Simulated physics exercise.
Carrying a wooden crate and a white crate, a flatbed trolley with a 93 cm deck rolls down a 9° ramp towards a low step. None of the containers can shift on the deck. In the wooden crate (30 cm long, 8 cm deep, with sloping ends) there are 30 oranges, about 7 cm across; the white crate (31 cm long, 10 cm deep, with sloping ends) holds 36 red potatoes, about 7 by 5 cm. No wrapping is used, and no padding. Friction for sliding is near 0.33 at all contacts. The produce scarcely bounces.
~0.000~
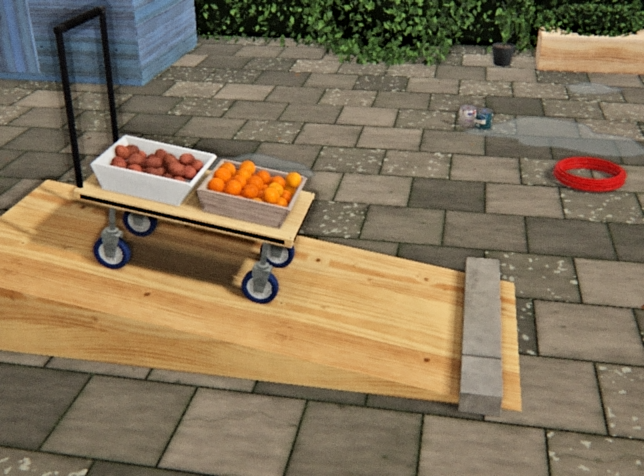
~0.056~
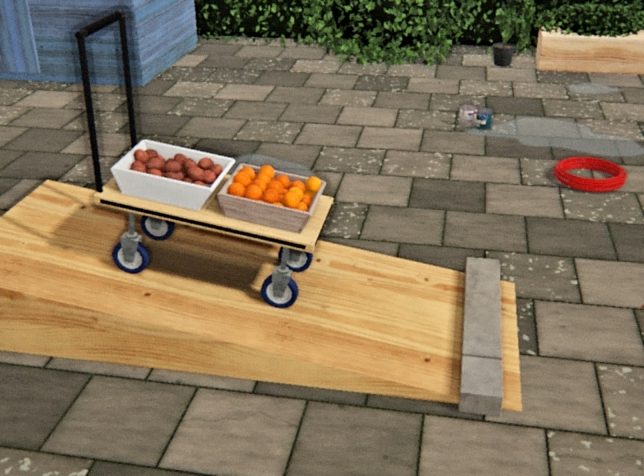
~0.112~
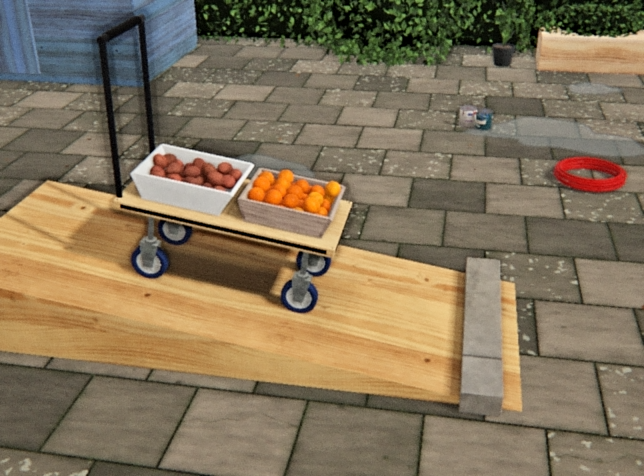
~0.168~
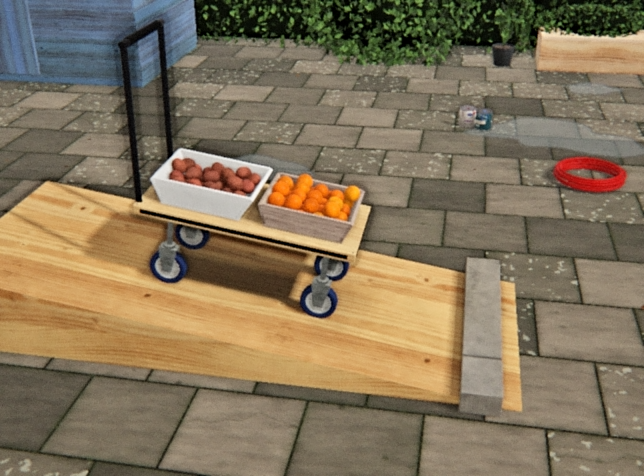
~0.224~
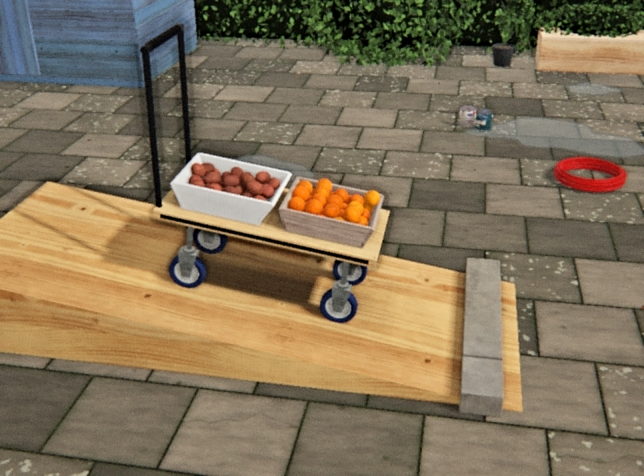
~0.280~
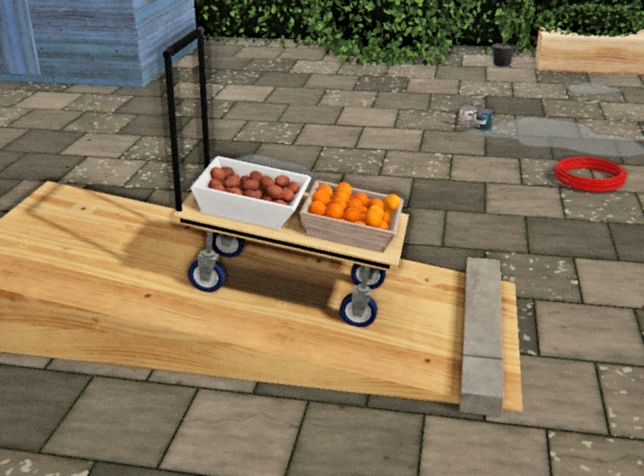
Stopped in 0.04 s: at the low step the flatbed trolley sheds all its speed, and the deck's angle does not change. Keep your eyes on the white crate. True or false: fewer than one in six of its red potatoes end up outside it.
True.
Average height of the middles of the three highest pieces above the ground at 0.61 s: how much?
Roughly 62 centimetres.
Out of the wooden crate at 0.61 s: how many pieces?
Out by then, roughly: Wooden crate 0.
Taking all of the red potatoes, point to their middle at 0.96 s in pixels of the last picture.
Middle: About (351, 213) px.
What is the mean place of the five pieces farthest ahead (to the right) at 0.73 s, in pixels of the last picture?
I'd put their middle close to (488, 232).
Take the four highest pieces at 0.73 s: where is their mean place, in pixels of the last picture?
I'd put it at about (354, 200).
After 0.51 s, contact.
After 0.61 s, wooden crate 30 in, 0 out and white crate 36 in, 0 out.
After 0.73 s, wooden crate 29 in, 1 out and white crate 36 in, 0 out.
After 0.96 s, wooden crate 28 in, 2 out and white crate 36 in, 0 out.
Final count (at 1.46 s), wooden crate 28 in, 2 out and white crate 36 in, 0 out. Asked share, 0 of 36, 0 per cent.
